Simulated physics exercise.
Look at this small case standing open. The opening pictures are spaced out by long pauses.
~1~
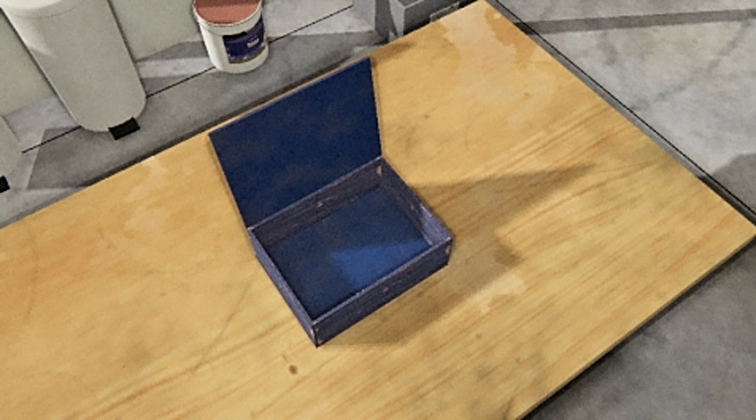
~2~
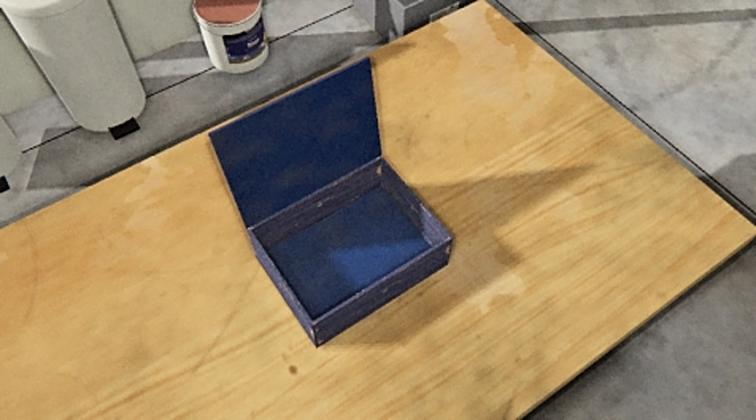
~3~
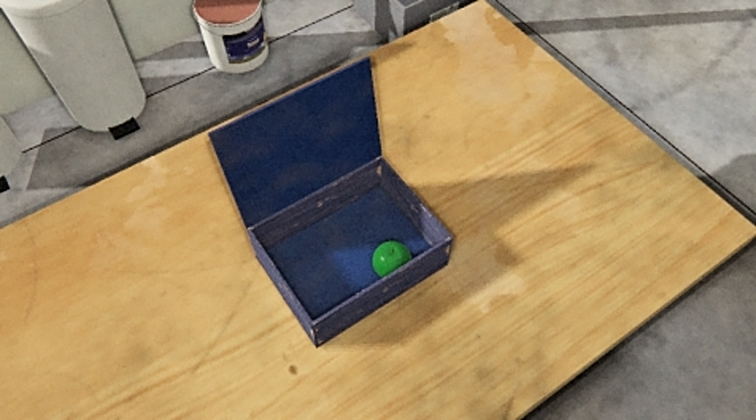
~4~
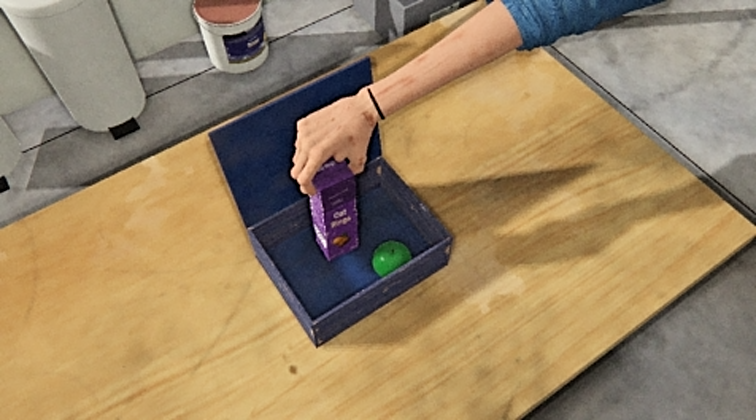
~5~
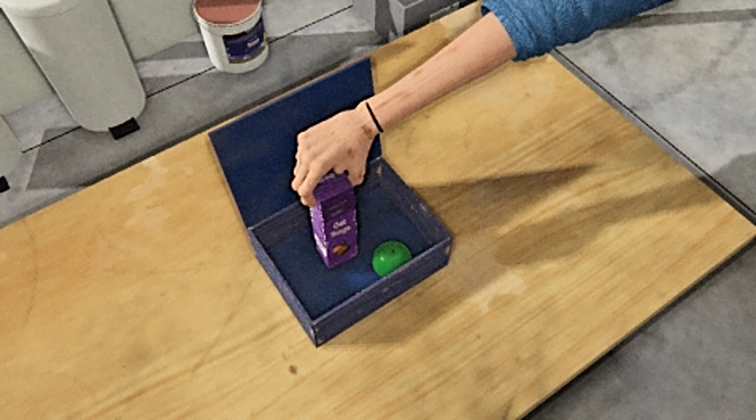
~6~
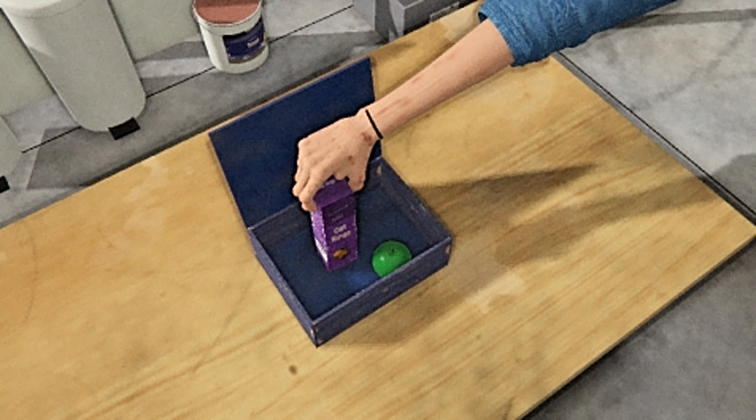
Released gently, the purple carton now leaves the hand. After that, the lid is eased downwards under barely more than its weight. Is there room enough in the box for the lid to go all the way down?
No, there is not.
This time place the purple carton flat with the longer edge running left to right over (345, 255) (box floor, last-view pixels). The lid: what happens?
Then it closes.
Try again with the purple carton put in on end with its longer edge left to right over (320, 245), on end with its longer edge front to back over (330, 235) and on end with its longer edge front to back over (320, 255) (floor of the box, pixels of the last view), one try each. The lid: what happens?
On the first go the lid is stopped short, on the second it is stopped short, on the third it is stopped short.
Then, 1.30 s past the last view, lid 85° above the rim.
Then, 1.70 s past the last view, lid 53° above the rim; purple carton rocked 11° from its first pose near (340, 233).
Then, 1.90 s past the last view, lid 26° above the rim; purple carton rocked 44° from its first pose near (359, 267).
Then, 2.40 s past the last view, lid 15° above the rim; purple carton rocked 66° from its first pose near (353, 262).
Finally, lid 16° above the rim; down or leaning hard in the box, purple carton; green apple still in place. Final places as the last picture's camera would see them, purple carton near (349, 260).
